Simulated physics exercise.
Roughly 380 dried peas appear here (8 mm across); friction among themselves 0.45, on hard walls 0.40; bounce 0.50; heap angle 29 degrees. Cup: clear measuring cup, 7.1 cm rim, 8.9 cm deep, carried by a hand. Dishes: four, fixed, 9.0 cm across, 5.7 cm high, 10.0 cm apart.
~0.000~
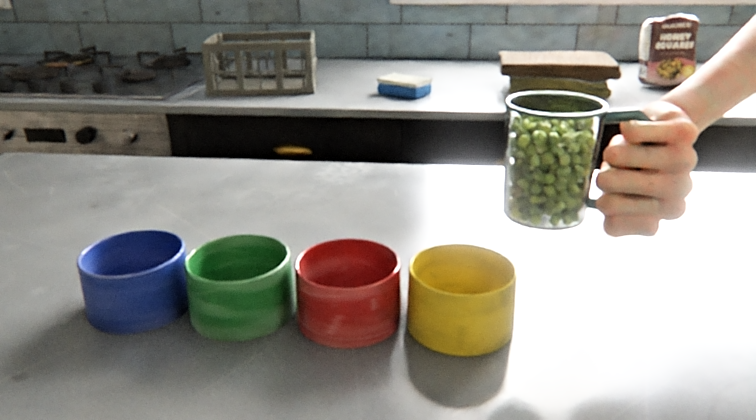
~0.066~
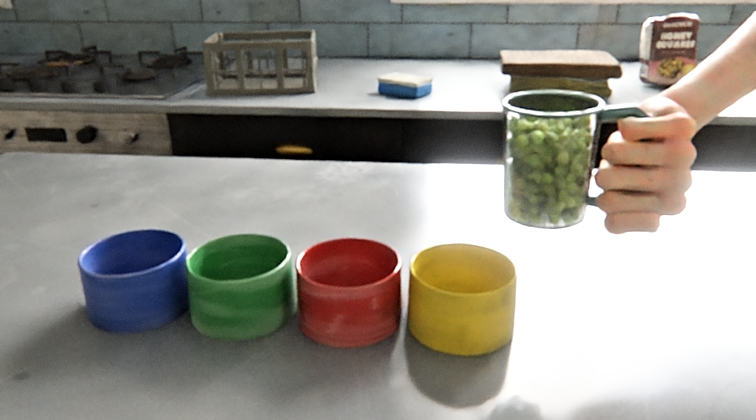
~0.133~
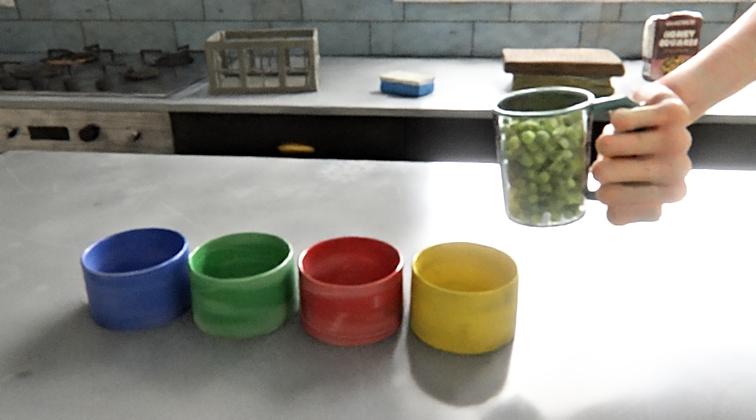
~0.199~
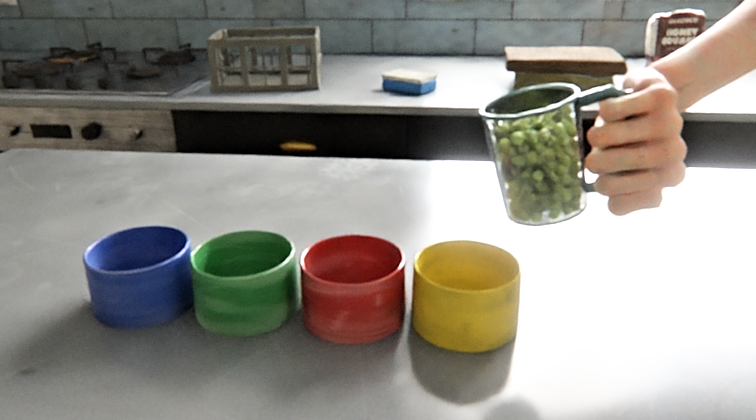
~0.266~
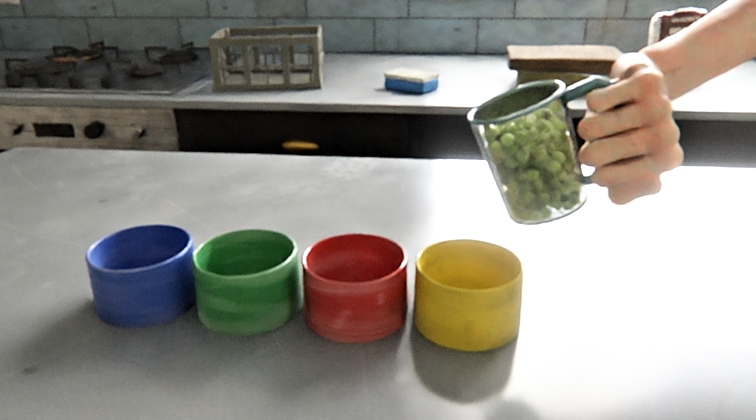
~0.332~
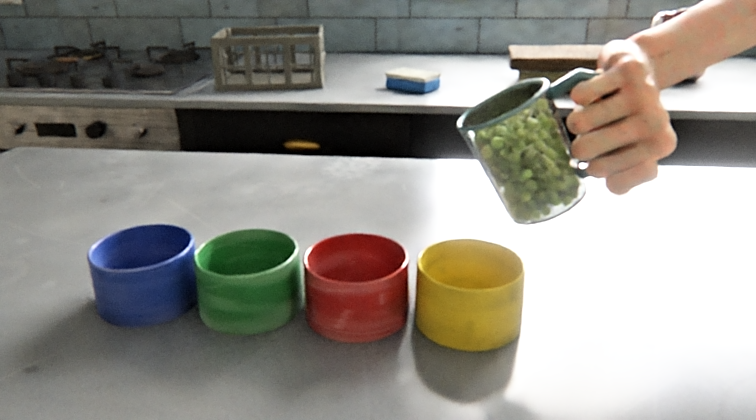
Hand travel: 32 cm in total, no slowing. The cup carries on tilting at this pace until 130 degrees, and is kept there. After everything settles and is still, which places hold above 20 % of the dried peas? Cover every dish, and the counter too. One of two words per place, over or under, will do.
At the end, red: It will be left with more than one in five, blue: It will be left with one in five or fewer, green: It will be left with one in five or fewer, yellow: It will be left with one in five or fewer, counter: It will be left with one in five or fewer.
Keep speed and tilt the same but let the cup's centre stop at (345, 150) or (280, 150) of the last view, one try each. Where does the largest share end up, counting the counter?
First try: Red; second try: Red.
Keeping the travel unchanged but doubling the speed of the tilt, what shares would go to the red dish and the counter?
I'd expect red to end at 50 and the counter at 30.
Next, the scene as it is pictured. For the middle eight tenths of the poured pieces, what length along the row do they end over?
It covers some 5 centimetres of the row.
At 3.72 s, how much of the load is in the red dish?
About 100 percent.
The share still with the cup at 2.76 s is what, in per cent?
It works out to about 0 per cent of the load.
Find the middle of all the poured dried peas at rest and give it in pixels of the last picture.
Once everything settles, the centre is around (349, 284).
After 1.79 s, tilt 130 degrees; cup holds 0 %, red 100 %.
After 2.76 s, tilt 130 degrees; cup holds 0 %, red 100 %.
After 3.72 s, tilt 130 degrees; cup holds 0 %, red 100 %.
In the end, at 4.0 s, red 100 %, blue 0 %, green 0 %, yellow 0 %, counter 0 %.
